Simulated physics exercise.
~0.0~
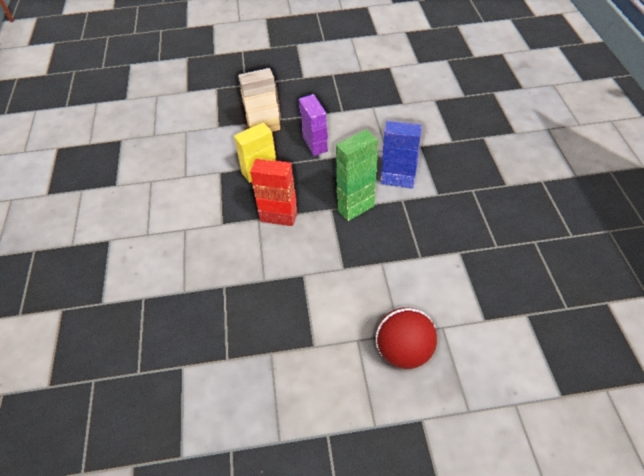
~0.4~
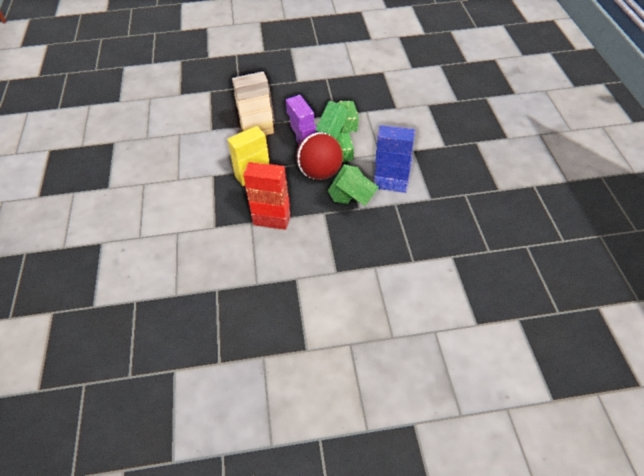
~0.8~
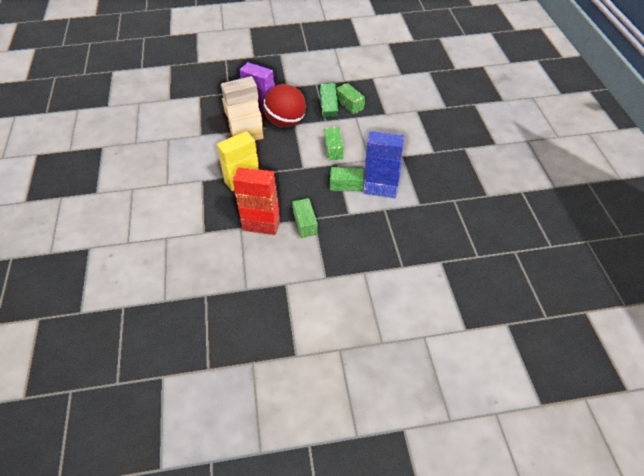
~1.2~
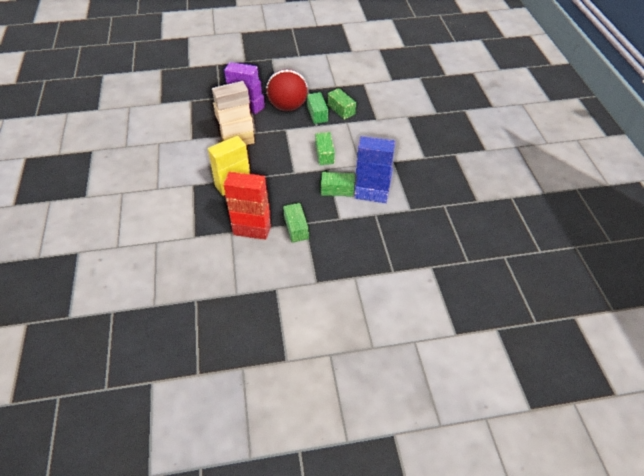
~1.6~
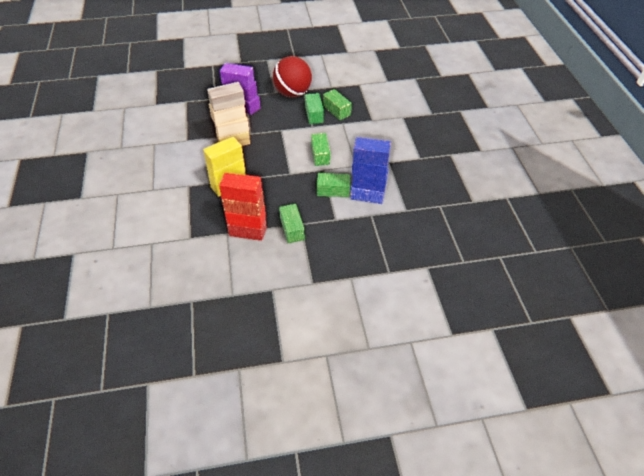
A red ball with a pale stripe sits at the lower right of a black and white tiled floor, seen from above at an angle. Beyond it stand six small block stacks, with cream, purple and yellow at the back and left, red in front, and green and blue to the right. The ball rolls up the floor into the green tower and breaks it apart. It carries on to the purple stack, which shifts back and to the left. Green blocks lie scattered beside the standing blue, red and yellow towers as the ball rolls away toward the far side.
